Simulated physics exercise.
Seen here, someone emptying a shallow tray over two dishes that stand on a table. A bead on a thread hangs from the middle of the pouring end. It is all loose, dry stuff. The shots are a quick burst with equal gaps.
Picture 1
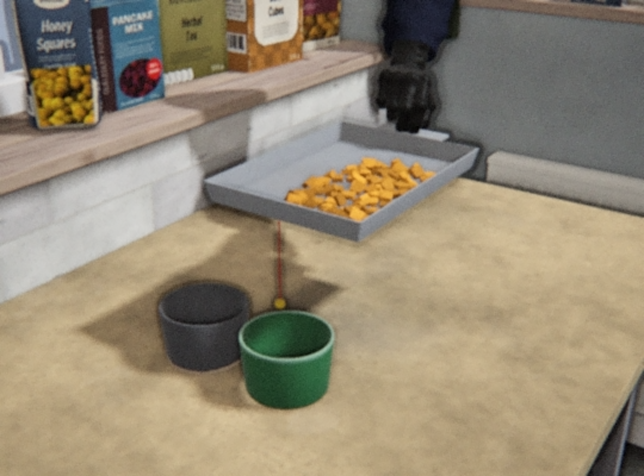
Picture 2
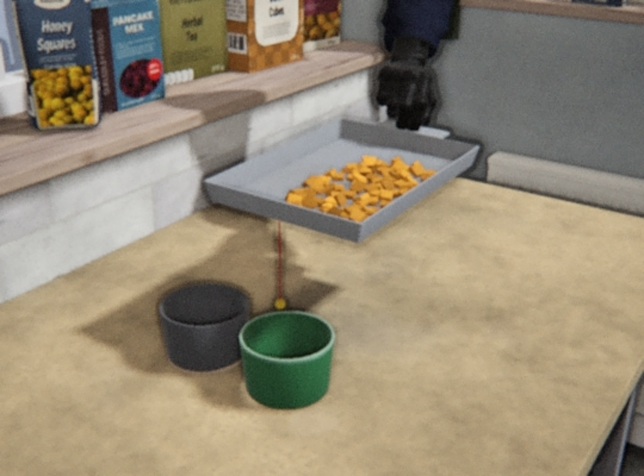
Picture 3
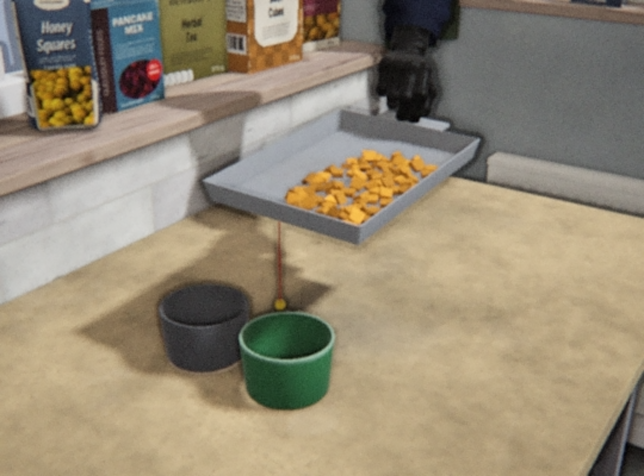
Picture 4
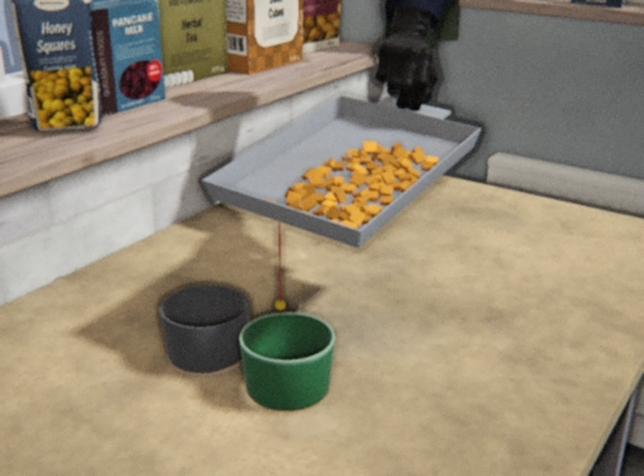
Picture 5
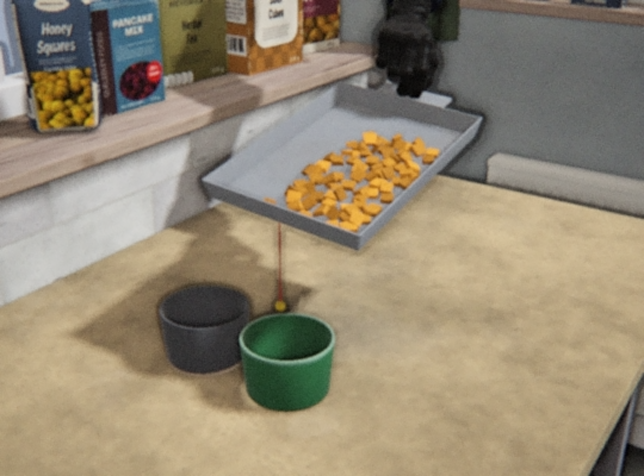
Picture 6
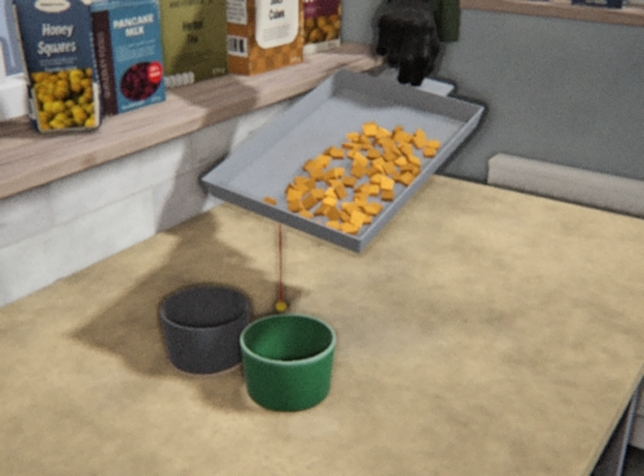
We see a black-gloved hand holding a shallow grey tray of small orange crackers above a dark dish and a green dish, first keeping it nearly still, then gradually raising its far end while the crackers shift slightly.
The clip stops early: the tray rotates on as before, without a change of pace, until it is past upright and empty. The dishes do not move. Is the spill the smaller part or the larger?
Together they catch under half.
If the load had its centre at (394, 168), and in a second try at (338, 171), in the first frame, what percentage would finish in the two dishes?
In turn 30 and 30 in a hundred.
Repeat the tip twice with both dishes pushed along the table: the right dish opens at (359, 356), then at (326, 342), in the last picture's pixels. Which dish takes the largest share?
At the first place the right dish, at the second the right-hand dish.
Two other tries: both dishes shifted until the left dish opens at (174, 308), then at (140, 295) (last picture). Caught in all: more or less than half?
In turn: Not half; under half.
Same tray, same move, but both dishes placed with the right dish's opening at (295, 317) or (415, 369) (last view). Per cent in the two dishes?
Roughly 0 per cent, and 60 per cent.
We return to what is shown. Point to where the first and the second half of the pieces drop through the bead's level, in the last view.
At about (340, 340), then at (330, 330).
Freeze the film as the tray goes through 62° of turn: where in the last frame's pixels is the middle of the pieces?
Roughly at (342, 197).
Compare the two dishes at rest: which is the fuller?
It is the right-hand dish.
Shortly afterwards, tray tipped steeply; the whole lot on the tray.
Next, tray tipped past a quarter turn; near a quarter on the tray; a little in the right dish; near a third outside both; near a quarter in the air.
Some moments later, tray tipped past a quarter turn; near a third in the right dish; near two thirds outside both.
In the end, tray tipped past a quarter turn; near a third in the right dish; none at all in the left dish; near two thirds outside both.
